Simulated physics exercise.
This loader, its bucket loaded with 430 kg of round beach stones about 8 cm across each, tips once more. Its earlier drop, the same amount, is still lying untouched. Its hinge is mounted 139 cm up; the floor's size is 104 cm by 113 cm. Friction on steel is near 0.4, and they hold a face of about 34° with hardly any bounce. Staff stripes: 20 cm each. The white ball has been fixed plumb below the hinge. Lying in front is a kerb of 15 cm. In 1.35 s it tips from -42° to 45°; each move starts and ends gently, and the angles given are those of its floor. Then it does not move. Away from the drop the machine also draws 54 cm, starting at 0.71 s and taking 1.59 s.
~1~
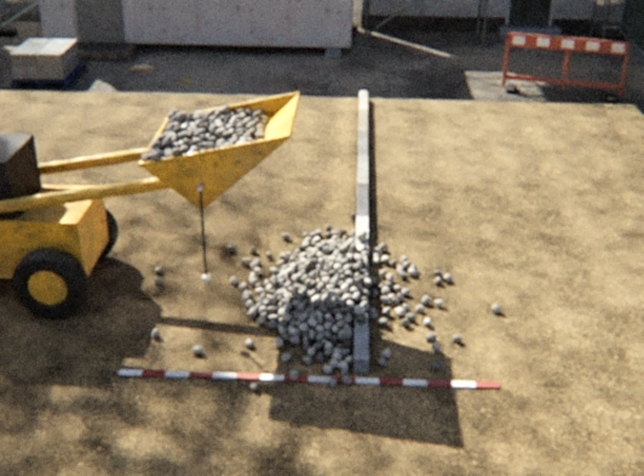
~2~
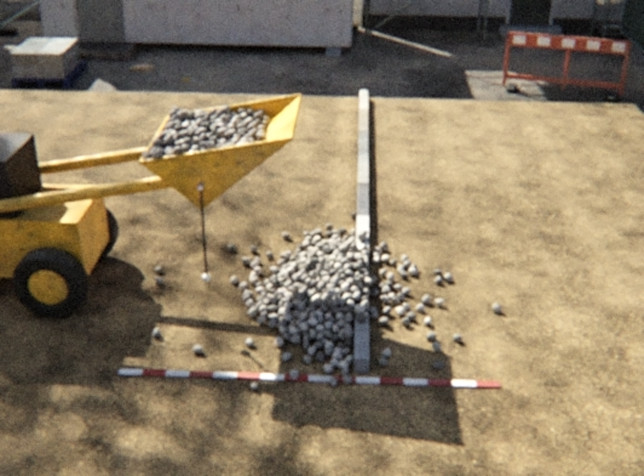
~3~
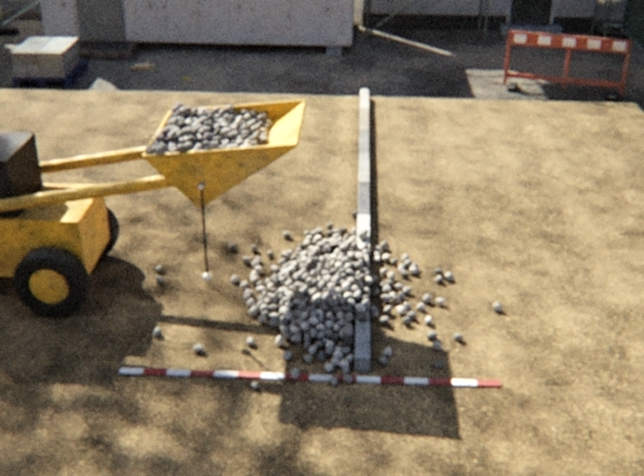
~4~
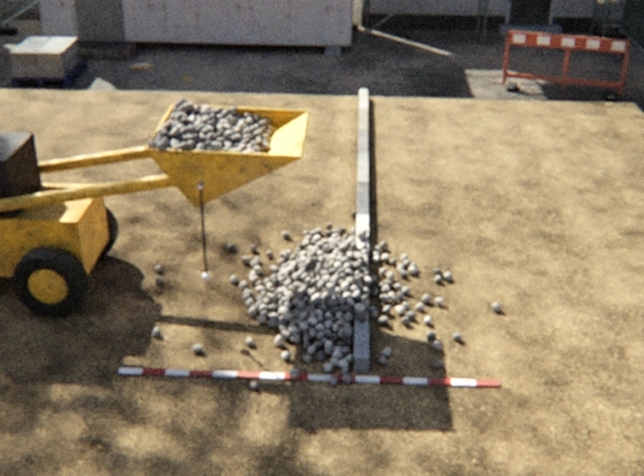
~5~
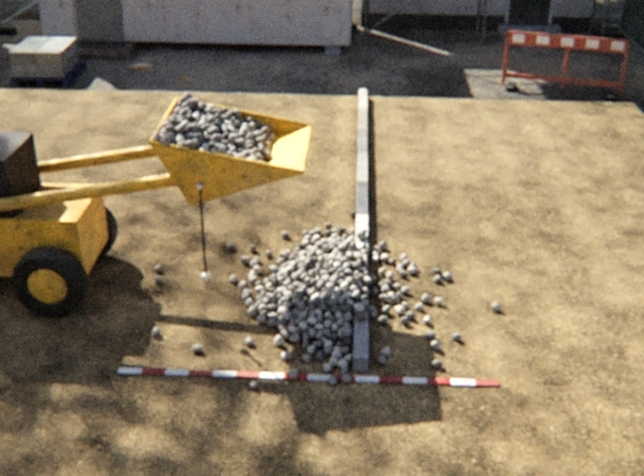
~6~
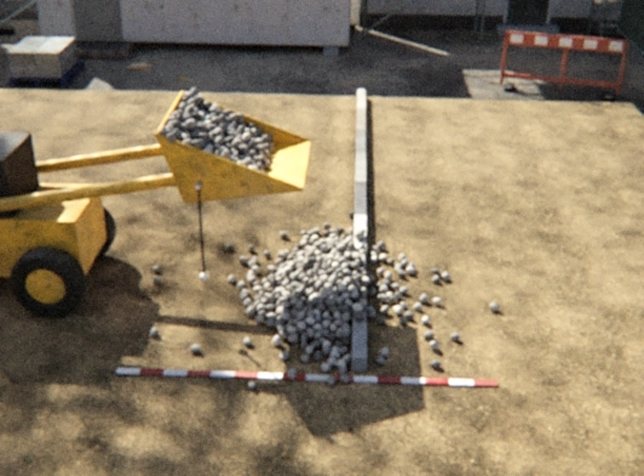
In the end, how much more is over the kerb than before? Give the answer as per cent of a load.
By the end about 1 per cent more lies there.
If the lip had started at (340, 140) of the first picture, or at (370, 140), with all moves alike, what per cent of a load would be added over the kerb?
Case one about 20 %, case two about 55 %.
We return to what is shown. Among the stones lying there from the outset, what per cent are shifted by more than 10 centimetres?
Roughly 10 % of them.
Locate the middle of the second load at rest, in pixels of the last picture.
Centre at roughly (278, 279).
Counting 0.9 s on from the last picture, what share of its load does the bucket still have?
It holds some 25 percent.
Then, 0.4 s after the last picture the floor is at 31°; in per cent of one load, 99 in the bucket, 93 on this side of the kerb, 8 over the kerb; the foremost stones are at (447, 308).
Then, 0.9 s after the last picture the floor is at 45°; in per cent of one load, 25 in the bucket, 167 on this side of the kerb, 8 over the kerb; the foremost stones are at (447, 308).
Then, 2.2 s after the last picture the floor is at 45°; in per cent of one load, 0 in the bucket, 192 on this side of the kerb, 8 over the kerb; the foremost stones are at (447, 308).
Then, 4.8 s after the last picture the floor is at 45°; in per cent of one load, 0 in the bucket, 192 on this side of the kerb, 8 over the kerb; the foremost stones are at (447, 308). Net gain over the kerb, 1.
